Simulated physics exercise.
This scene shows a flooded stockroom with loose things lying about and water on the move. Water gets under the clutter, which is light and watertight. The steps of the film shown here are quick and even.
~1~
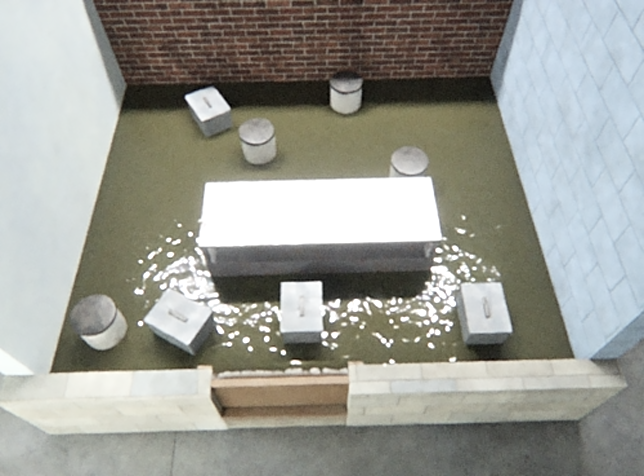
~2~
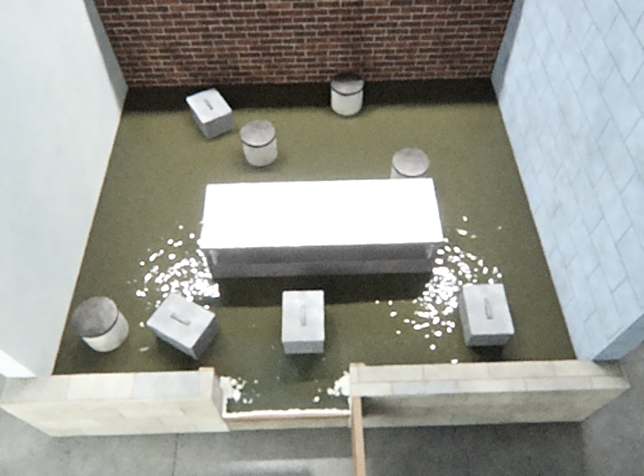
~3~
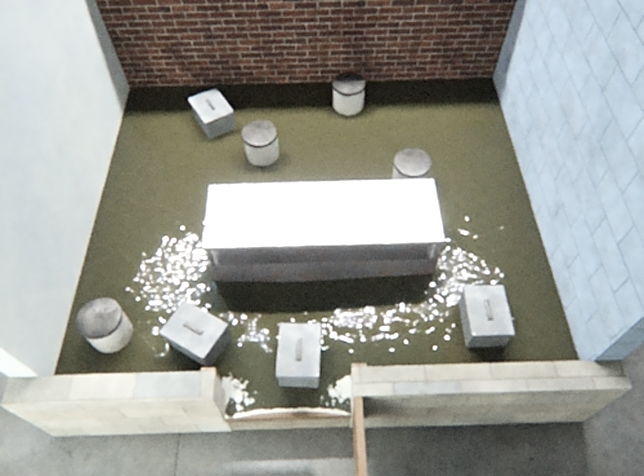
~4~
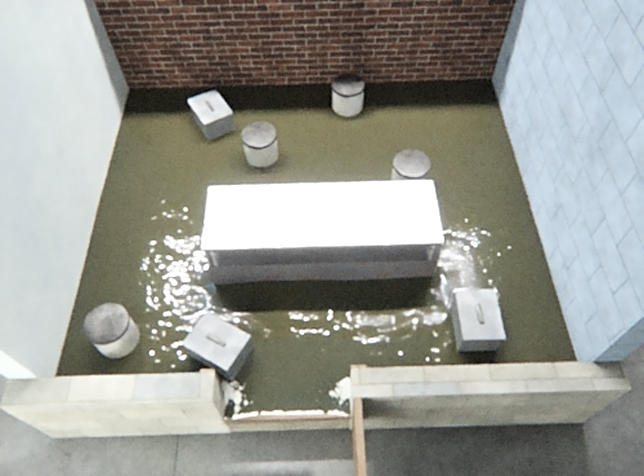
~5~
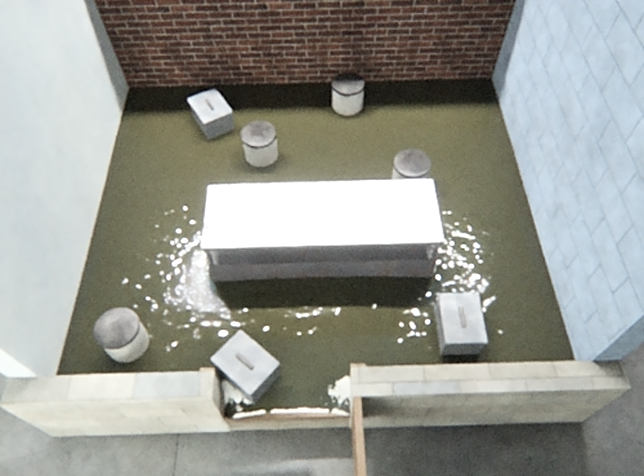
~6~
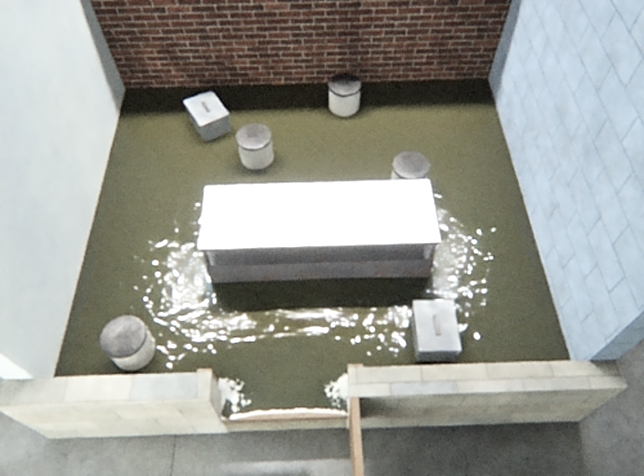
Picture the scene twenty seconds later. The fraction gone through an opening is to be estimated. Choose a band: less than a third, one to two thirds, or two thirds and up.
Two thirds and up.
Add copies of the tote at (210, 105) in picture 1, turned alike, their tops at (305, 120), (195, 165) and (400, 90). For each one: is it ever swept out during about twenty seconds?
Going one by one, I'd say it doesn't leave, then it leaves, then it doesn't leave.
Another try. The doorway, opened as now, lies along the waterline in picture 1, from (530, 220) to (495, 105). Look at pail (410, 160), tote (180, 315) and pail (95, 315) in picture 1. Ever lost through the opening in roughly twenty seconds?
Taking them as listed: Exits, never leaves, never leaves.
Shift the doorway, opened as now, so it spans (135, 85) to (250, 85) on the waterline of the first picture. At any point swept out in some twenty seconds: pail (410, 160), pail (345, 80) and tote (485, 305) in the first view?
Object by object: Drifts out, drifts out, never exits.
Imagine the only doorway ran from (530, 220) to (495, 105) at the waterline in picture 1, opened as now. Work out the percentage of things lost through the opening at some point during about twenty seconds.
Share: Near 80 %.
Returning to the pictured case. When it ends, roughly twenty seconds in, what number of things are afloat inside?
The answer is 2.
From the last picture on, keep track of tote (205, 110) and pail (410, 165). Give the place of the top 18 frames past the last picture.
Look for them around (180, 145) and (352, 339).
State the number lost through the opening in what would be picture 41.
The number comes out at 5.
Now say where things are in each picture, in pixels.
The first frame shows a tote at (486, 307), afloat; a pail at (93, 314), afloat; 0 of 8 have shifted.
The second frame shows a tote at (488, 309), afloat; a pail at (95, 316), afloat; 0 of 8 have shifted.
The third frame shows a tote at (488, 310), afloat; a pail at (99, 318), afloat; 2 of 8 have shifted.
The fourth frame shows a tote at (480, 314), afloat, close to its start; a pail at (106, 323) floats, close to its start; 4 of 8 have shifted.
The fifth frame shows a tote at (462, 317) floats, close to its start; a pail at (116, 328) floats, close to its start; 4 of 8 have shifted.
The sixth frame shows a tote at (437, 325) floats, a stride from its start; a pail at (123, 336), afloat, close to its start; 4 of 8 have shifted.
A moment on, 2 of 8 are out; 6 afloat.
Next, 4 of 8 are out; 4 afloat.
Later, 5 of 8 are out; 3 afloat.
In the end, 6 of 8 are out; 2 afloat.
